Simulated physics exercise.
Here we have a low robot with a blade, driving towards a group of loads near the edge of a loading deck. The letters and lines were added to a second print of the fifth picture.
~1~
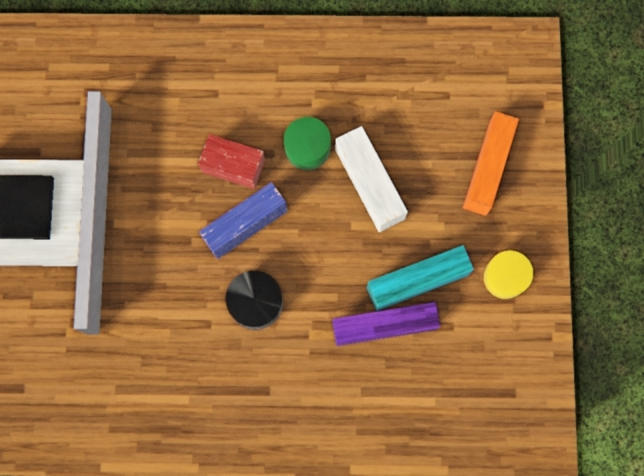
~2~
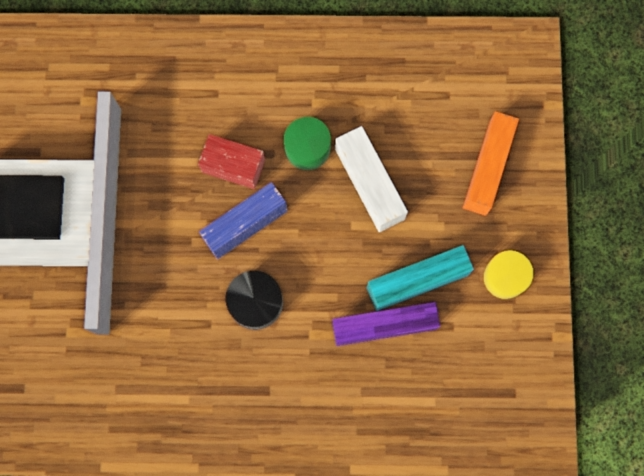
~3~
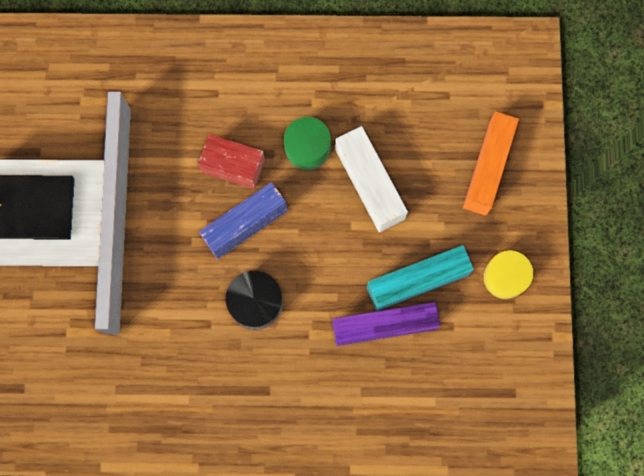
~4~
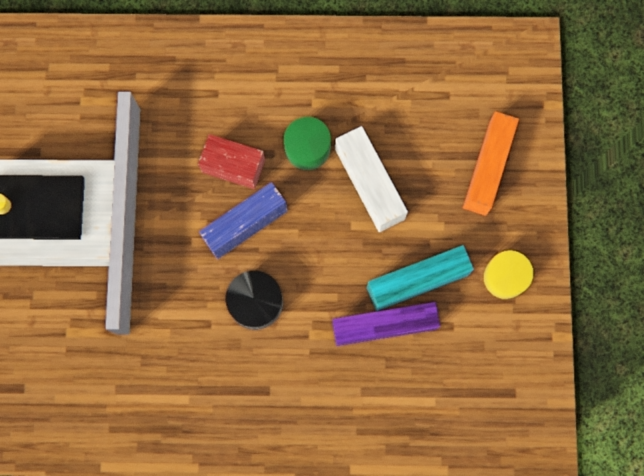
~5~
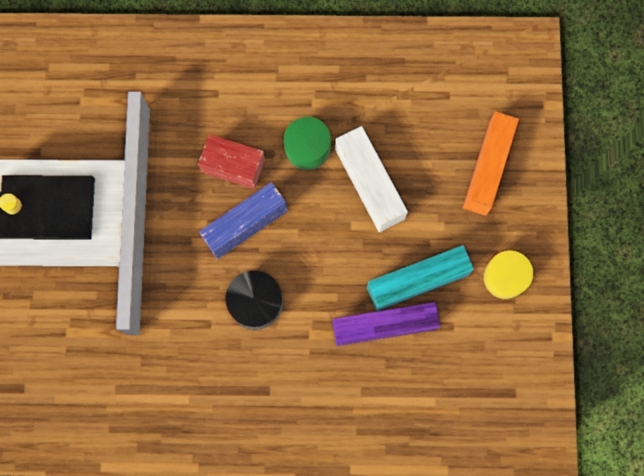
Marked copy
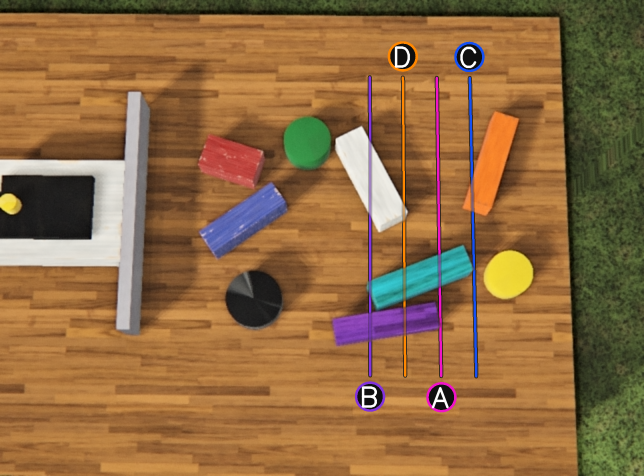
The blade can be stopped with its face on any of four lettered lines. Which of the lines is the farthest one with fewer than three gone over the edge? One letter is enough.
As far as mark C.
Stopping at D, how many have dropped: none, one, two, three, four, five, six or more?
The count is none.
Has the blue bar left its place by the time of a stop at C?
Yes.
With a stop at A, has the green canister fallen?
No.
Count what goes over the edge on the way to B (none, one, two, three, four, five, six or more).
By then, none.
On the marked copy, A at (439, 222); B at (370, 222); C at (473, 223); D at (404, 222).
Taking C. A third of the way, robot (178, 208); green canister (344, 133); red crate (293, 155).
Two thirds of the way, robot (303, 209); yellow canister (520, 275); orange bar (498, 164).
When it is over, robot (399, 210); yellow canister over the edge; orange bar over the edge; two fallen.
As for the rest, A is within the limit but short; B is within the limit but short; D is within the limit but short.
